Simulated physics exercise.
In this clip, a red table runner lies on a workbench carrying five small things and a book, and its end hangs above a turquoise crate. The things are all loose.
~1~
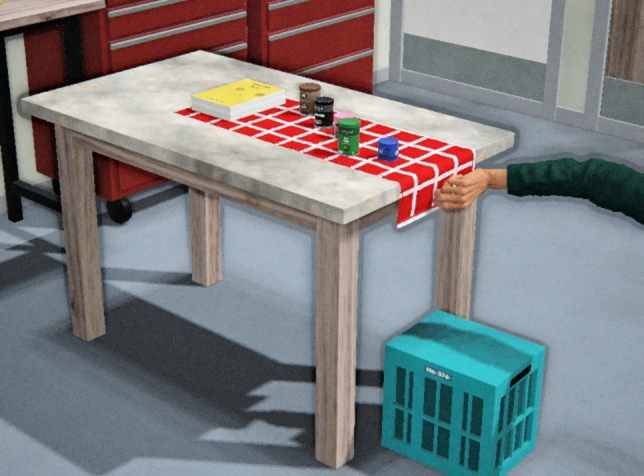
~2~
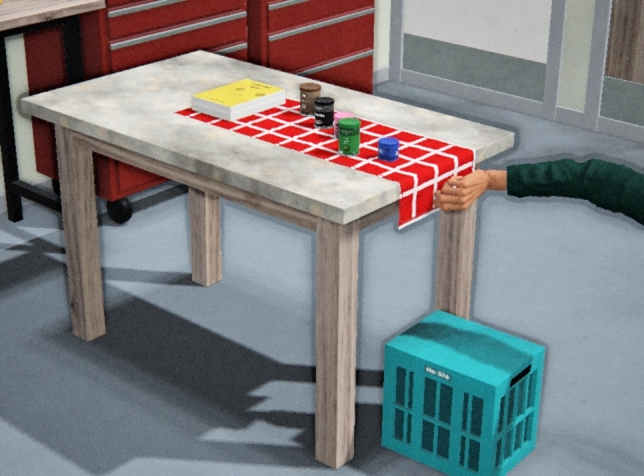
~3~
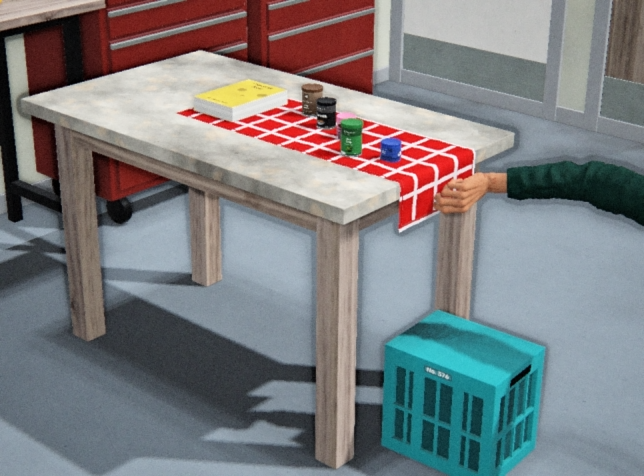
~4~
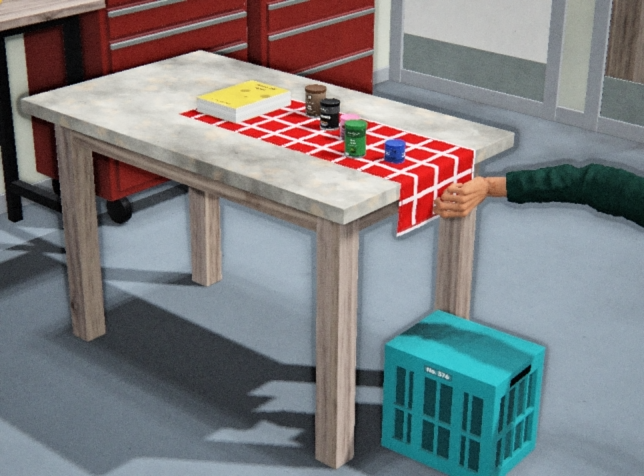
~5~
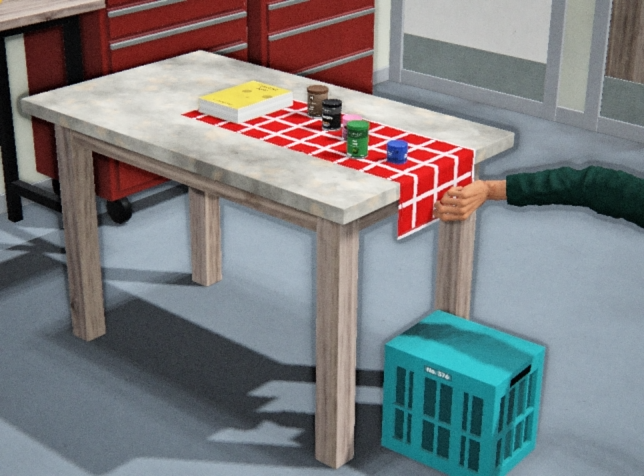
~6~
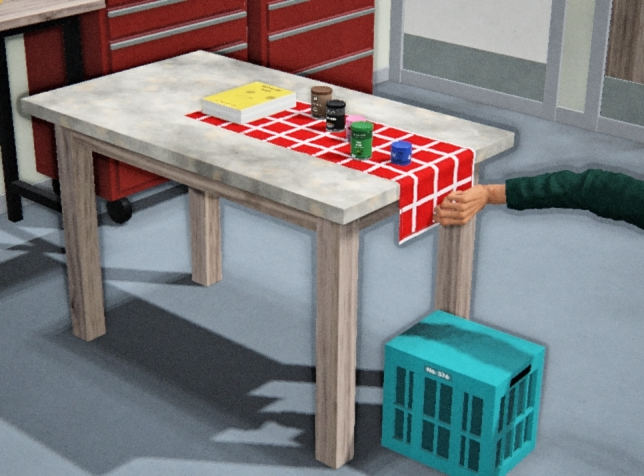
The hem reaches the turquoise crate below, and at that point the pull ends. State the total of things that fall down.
Three pieces drop off.
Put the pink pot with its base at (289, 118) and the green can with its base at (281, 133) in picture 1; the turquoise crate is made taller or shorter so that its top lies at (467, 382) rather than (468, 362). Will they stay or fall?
The pink pot ends up still on top and the green can ends up still on top.
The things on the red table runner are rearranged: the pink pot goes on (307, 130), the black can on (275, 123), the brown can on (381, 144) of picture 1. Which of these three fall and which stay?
Looks like the pink pot hangs in there, the black can hangs in there, and the brown can ends up down.
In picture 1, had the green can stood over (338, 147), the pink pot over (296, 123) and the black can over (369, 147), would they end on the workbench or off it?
In the end the green can is no longer up there, the pink pot is still up there and the black can is no longer up there.
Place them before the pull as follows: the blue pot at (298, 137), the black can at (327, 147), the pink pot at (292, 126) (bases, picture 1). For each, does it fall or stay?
As for the blue pot, it stays aboard; the black can goes off; the pink pot stays aboard.
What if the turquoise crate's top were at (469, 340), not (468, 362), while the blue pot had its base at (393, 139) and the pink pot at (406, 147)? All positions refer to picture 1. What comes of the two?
So the blue pot leaves, and the pink pot leaves.
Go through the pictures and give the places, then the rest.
Hem (397, 228); blue pot (388, 140); green can (349, 121); pink pot (344, 115); black can (324, 99); brown can (310, 86); top of the crate (468, 362), in the first frame.
Hem (398, 229); blue pot (389, 141), in the second frame.
Hem (399, 232); green can (352, 122), in the third frame.
Hem (397, 236); pink pot (350, 117); top of the crate (468, 362), in the fourth frame.
Hem (397, 239); black can (332, 102), in the fifth frame.
Hem (399, 245); blue pot (402, 144); green can (362, 124); pink pot (356, 118); black can (336, 103); brown can (322, 89), in the sixth frame.
Soon after, hem near (436, 273); blue pot gone.
After that, hem near (435, 317); blue pot and green can gone.
In the end, hem on the crate; blue pot, green can and pink pot gone. The workbench loses three.
